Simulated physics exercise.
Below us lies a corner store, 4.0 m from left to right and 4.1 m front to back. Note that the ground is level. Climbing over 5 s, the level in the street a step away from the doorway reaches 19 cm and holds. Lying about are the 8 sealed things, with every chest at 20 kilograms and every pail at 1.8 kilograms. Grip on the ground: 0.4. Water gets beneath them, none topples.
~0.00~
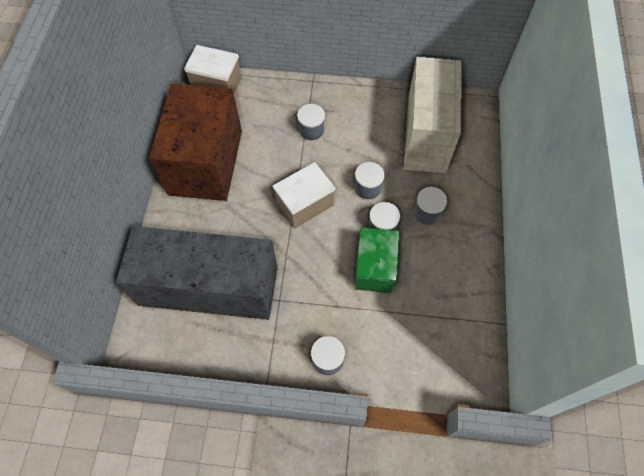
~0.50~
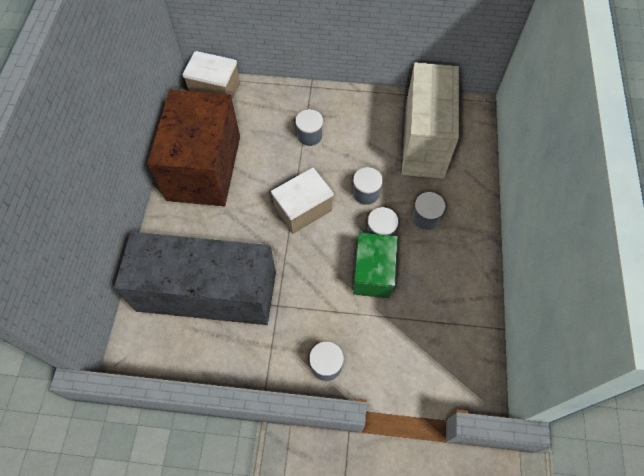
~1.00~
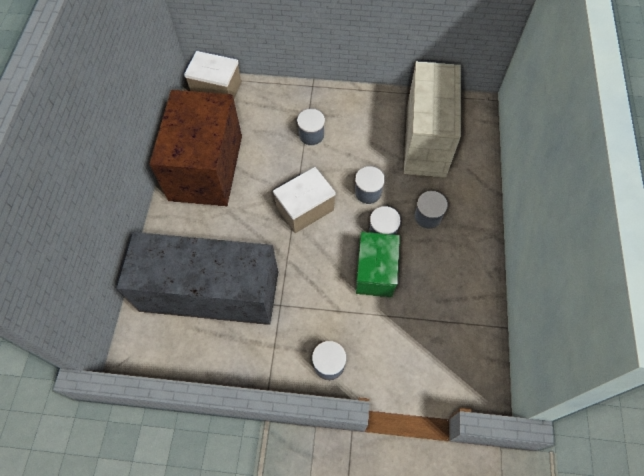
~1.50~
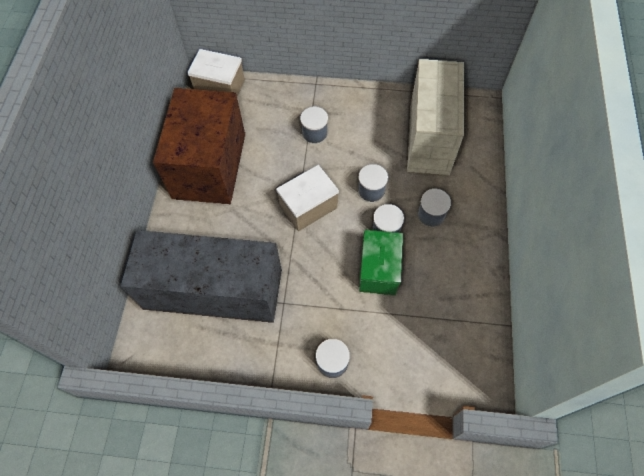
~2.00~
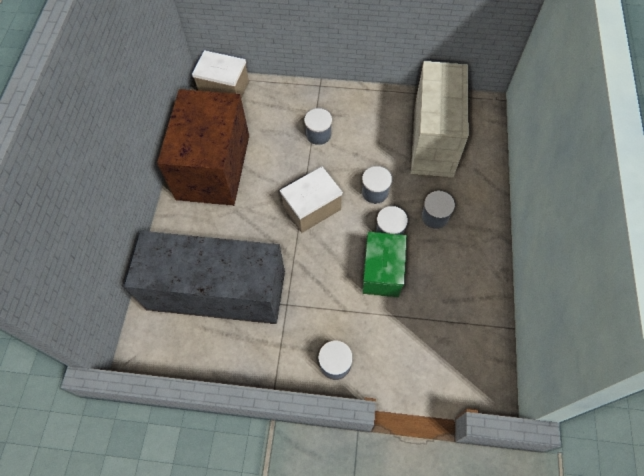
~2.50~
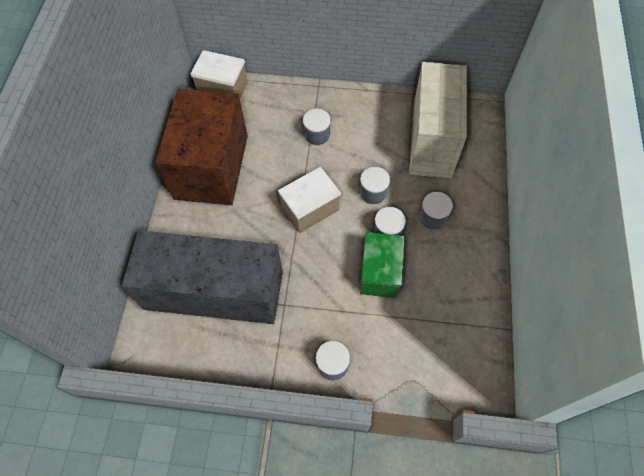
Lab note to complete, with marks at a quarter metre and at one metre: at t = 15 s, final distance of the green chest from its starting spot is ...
At t = 15 s the distance is below a quarter metre.
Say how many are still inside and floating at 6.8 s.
At that time the total is 1.
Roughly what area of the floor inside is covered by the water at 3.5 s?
About 1.5 m2.
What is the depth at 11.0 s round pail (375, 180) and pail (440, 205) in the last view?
Depths: Near 4 cm, then near 6 cm.
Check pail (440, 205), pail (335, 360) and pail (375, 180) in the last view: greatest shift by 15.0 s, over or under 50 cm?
Well, in sequence it's farther, smaller, farther.
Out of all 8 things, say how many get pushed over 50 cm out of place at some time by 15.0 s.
The tally stands at 4.
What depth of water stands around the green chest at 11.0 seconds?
Depth approx. 5 cm.
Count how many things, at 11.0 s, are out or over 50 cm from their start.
My count gives 3.
After 3.5 s the green chest is near (383, 258), 0.0 m from its start, aground; 0 afloat.
After 6.8 s the green chest is near (383, 258), 0.0 m from its start, aground; 1 afloat.
After 11.0 s the green chest is near (383, 258), 0.0 m from its start, aground; 5 afloat.
After 15.0 s the green chest is near (385, 250), 0.1 m from its start, aground; 6 afloat.
